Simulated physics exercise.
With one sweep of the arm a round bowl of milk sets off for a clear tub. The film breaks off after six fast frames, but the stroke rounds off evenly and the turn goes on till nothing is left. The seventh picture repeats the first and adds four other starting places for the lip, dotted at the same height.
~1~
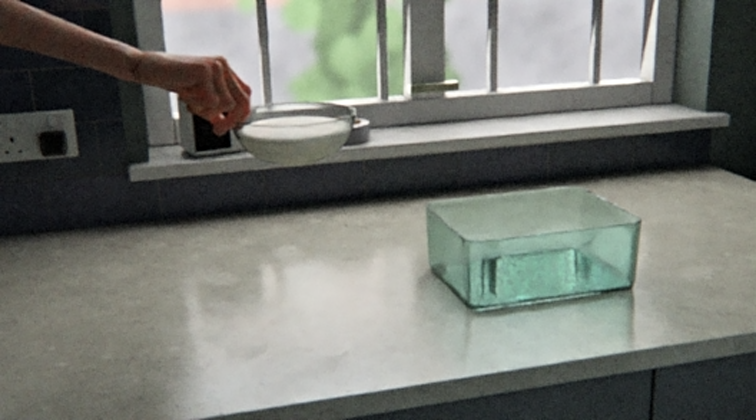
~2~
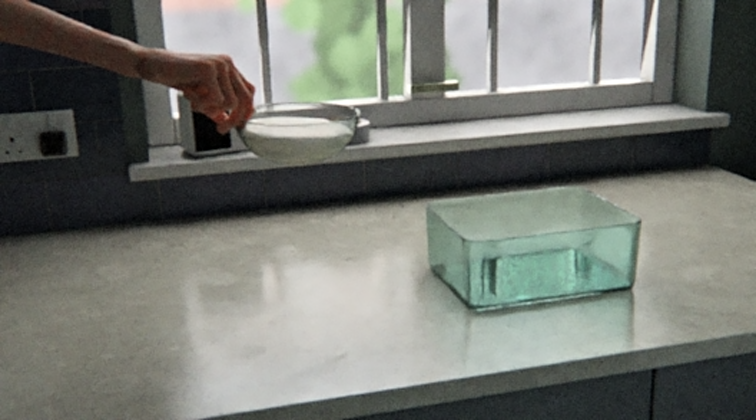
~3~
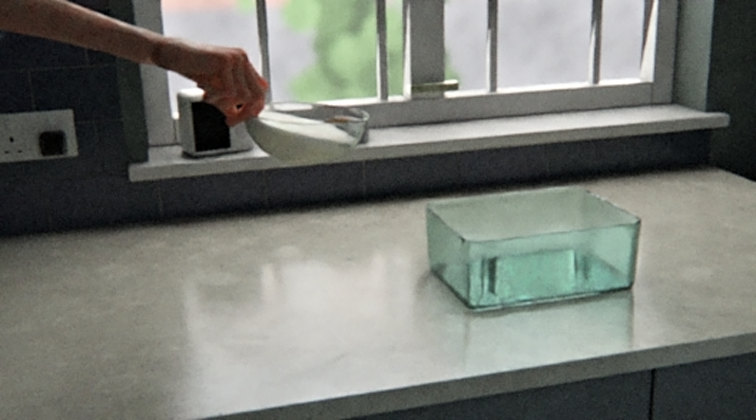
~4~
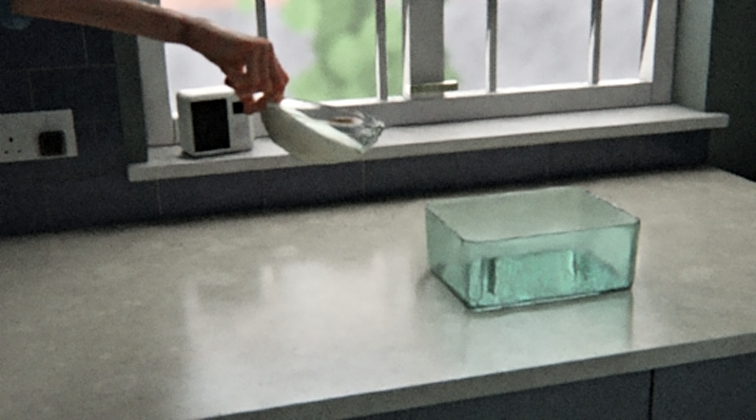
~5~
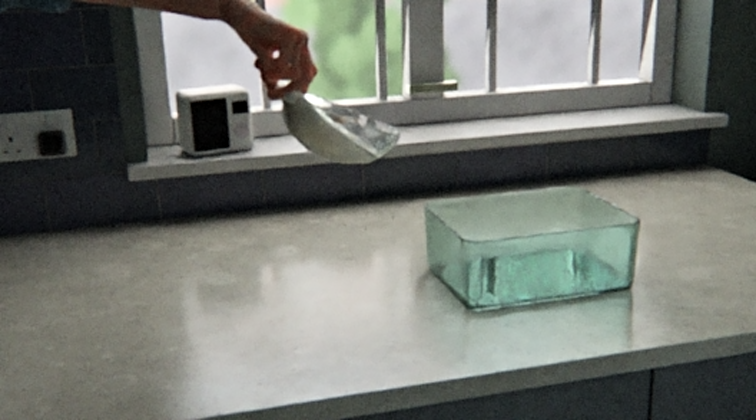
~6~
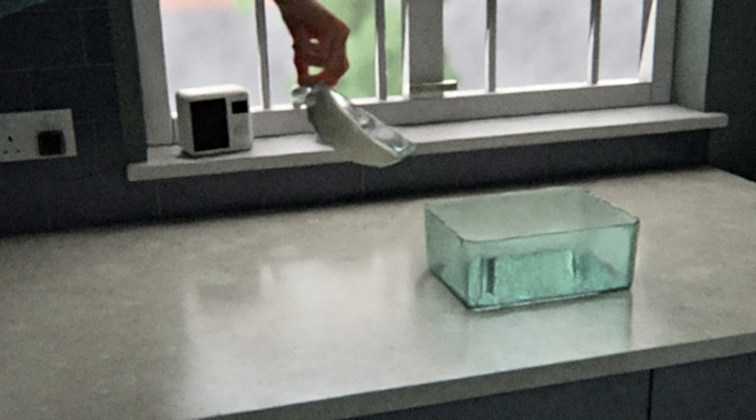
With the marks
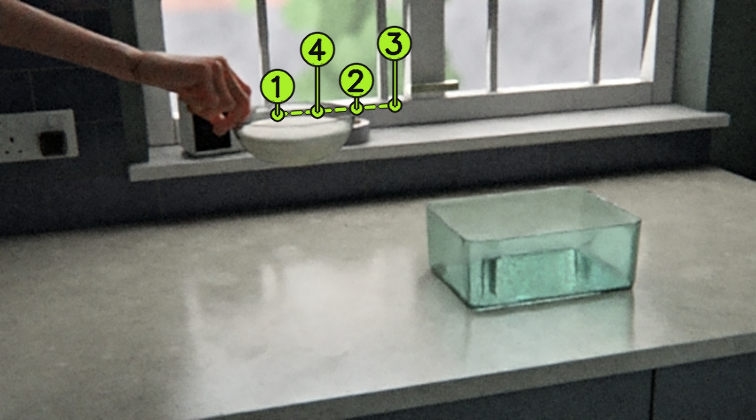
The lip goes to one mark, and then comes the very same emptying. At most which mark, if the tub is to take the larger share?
I would pick dot 1.
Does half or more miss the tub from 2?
No, not at all.
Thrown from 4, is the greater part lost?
No, that is safe.
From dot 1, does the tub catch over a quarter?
Yes, it does.
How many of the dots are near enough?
All of them.
On the marked copy, 1 at (277, 114); 2 at (356, 108); 3 at (394, 105); 4 at (317, 111).
With 1, about 68 % lands in the tub, 22 % falls short and 10 % goes beside or beyond.
With 2, about 78 % lands in the tub, 10 % falls short and 12 % goes beside or beyond.
With 3, about 90 % lands in the tub, 6 % falls short and 4 % goes beside or beyond.
With 4, about 73 % lands in the tub, 8 % falls short and 20 % goes beside or beyond.
